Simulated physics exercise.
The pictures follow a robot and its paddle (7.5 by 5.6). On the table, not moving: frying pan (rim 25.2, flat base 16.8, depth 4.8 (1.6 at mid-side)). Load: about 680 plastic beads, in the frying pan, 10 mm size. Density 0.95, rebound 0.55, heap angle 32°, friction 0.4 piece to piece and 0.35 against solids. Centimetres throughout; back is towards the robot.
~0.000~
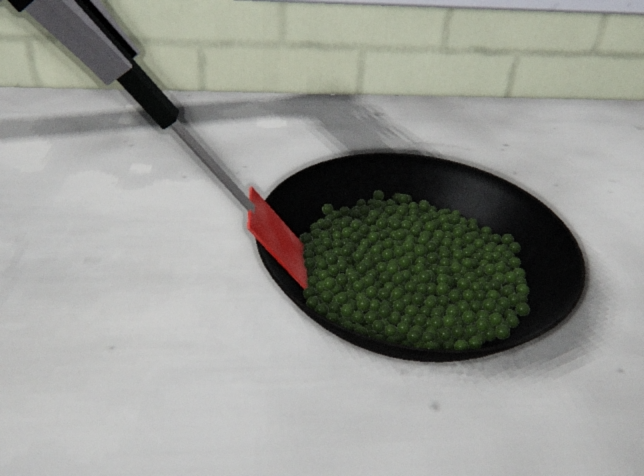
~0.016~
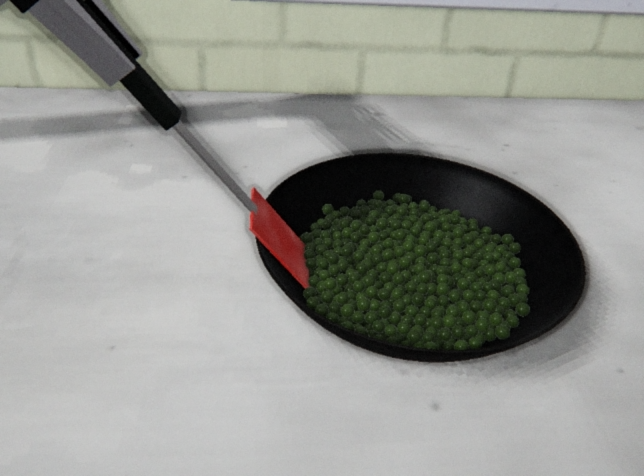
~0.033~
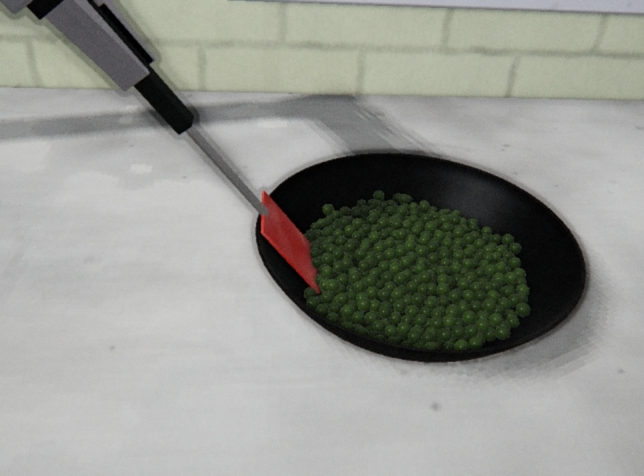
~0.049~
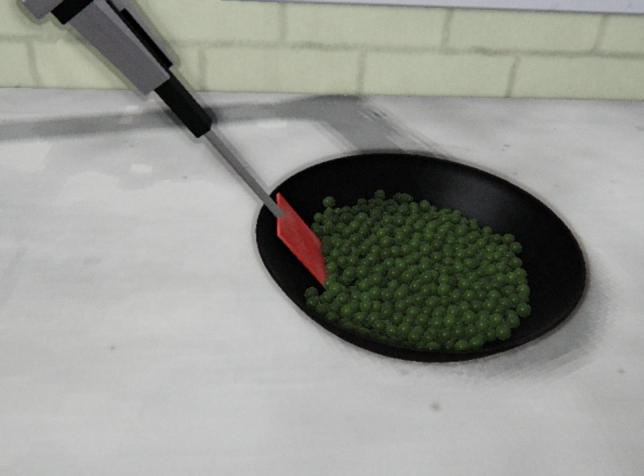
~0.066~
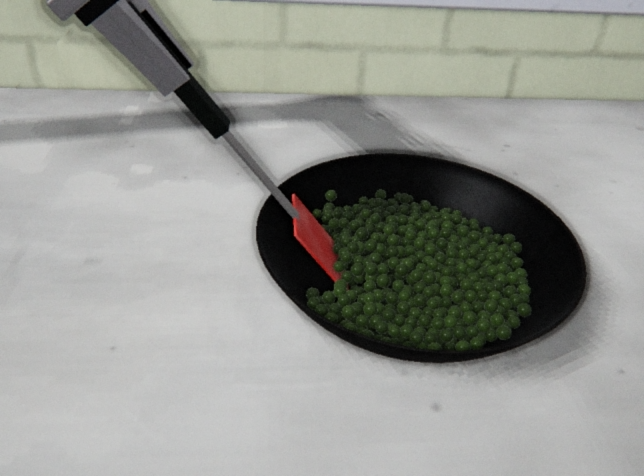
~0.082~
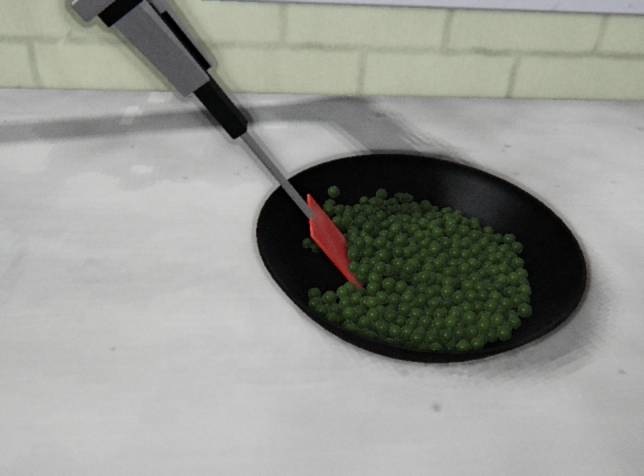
In a black frying pan, a robot's red paddle pushes rightward into green beads.
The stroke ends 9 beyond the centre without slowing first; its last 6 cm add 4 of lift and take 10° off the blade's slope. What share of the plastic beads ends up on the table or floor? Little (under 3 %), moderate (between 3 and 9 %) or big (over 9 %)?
Share on the table or floor: Big (over 9 %).
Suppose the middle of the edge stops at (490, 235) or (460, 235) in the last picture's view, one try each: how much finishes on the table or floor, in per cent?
Some 0 and 0 per cent.
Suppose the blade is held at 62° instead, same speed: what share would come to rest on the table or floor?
Then about 10 per cent.
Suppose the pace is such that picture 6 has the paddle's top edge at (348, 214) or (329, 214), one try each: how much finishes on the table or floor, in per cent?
About 15 and 15 per cent.
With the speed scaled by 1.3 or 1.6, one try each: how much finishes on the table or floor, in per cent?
Some 15 and 15 per cent.
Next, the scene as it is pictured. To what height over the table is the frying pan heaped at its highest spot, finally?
About 4.5 cm.
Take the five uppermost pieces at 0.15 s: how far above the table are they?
Roughly 5 cm.
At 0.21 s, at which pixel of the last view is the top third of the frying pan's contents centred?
Around (481, 242).
By 0.15 s, sloping 54°, highest piece 6 above the table; 681 in the frying pan.
By 0.21 s, sloping 50°, highest piece 6 above the table; 681 in the frying pan.
By 0.44 s, sloping 44°, highest piece 5 above the table; 597 in the frying pan, 83 on the table or floor, 1 on the blade or in flight.
By 1.49 s, sloping 44°, highest piece 4 above the table; 597 in the frying pan, 84 on the table or floor.
Final count, 597 in the frying pan, 84 on the table or floor. That is 12 % on the table or floor.
